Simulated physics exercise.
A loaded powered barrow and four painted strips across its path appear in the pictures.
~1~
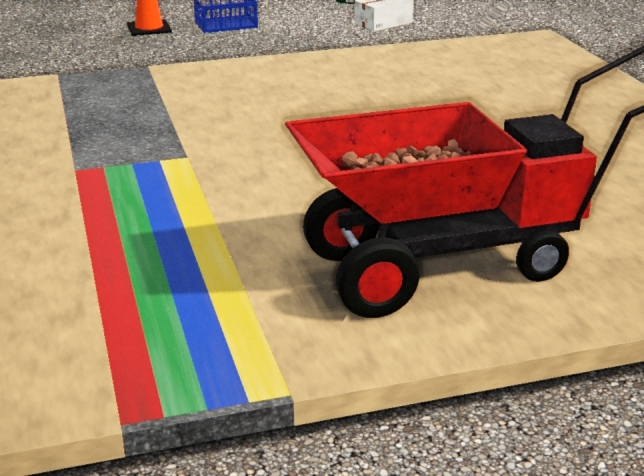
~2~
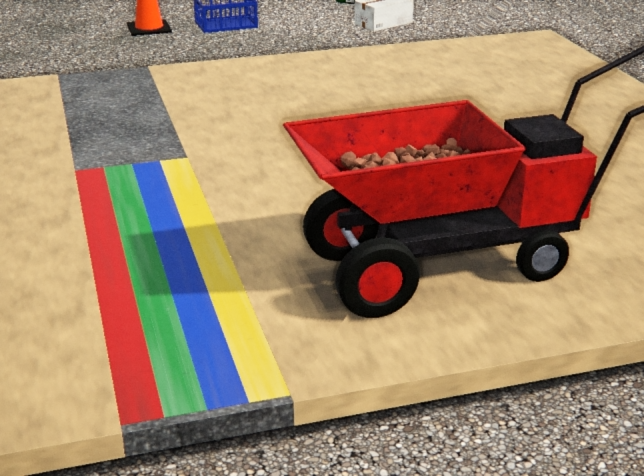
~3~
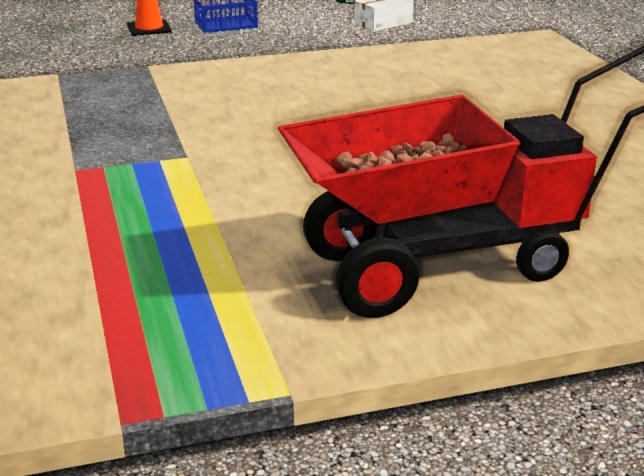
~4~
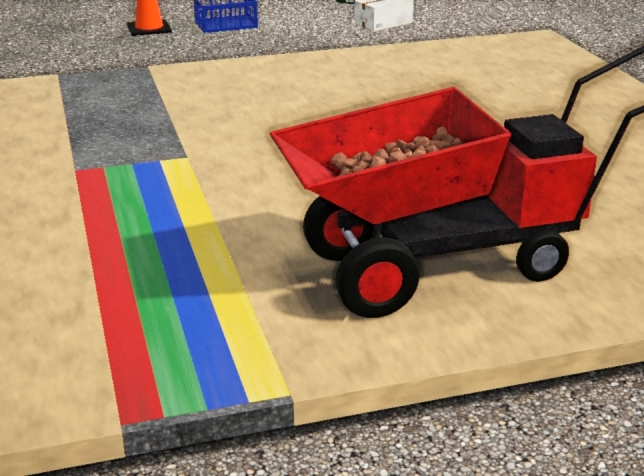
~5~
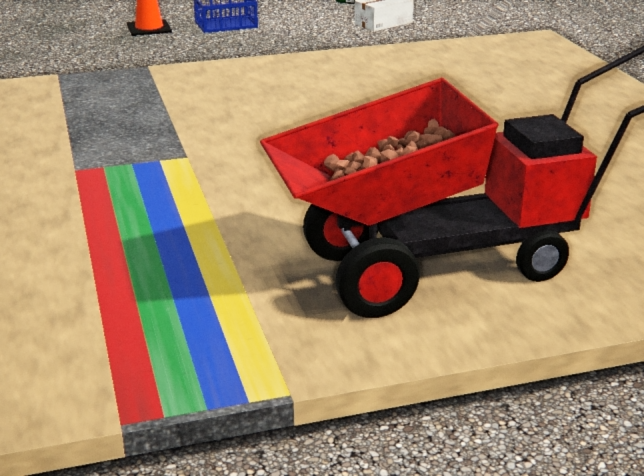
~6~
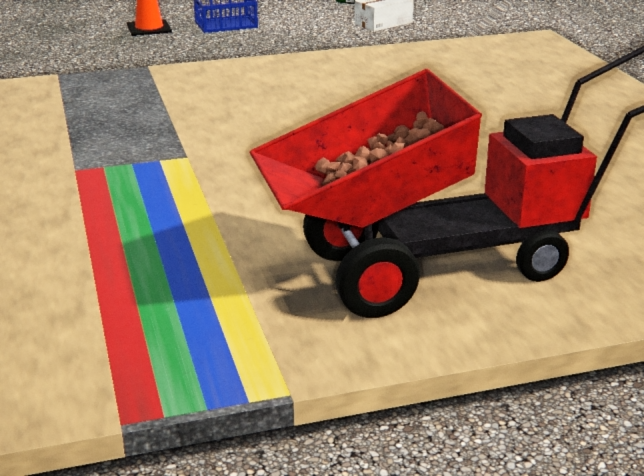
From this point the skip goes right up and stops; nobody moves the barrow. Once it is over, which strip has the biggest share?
Biggest share: The blue strip.
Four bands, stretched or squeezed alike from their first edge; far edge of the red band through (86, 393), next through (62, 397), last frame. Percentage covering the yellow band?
Roughly 30 percent first, then roughly 30 percent.
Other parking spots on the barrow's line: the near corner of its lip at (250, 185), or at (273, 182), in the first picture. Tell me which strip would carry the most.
One by one: The red one and that green strip.
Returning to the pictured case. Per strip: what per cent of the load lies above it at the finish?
Here's the split: Yellow strip gets 25 %, blue strip 35 %, green strip 20 %, red strip 5 %.
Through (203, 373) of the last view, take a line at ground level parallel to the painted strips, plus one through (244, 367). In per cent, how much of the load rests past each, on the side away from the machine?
The first comes to 30 per cent, the second to 70 per cent.
Shortly afterwards, skip tipped steeply; the whole lot in the skip.
Next, skip tipped steeply; near two thirds in the skip; a little over the yellow strip; near a quarter over the blue strip; only a few over the green strip.
Some moments later, skip tipped right over; near a quarter in the skip; near a quarter over the yellow strip; near a third over the blue strip; near a quarter over the green strip; a little over the red strip; only a few off the paint.
In the end, skip tipped right over; near a quarter in the skip; near a quarter over the yellow strip; near a third over the blue strip; near a quarter over the green strip; a little over the red strip; only a few off the paint.
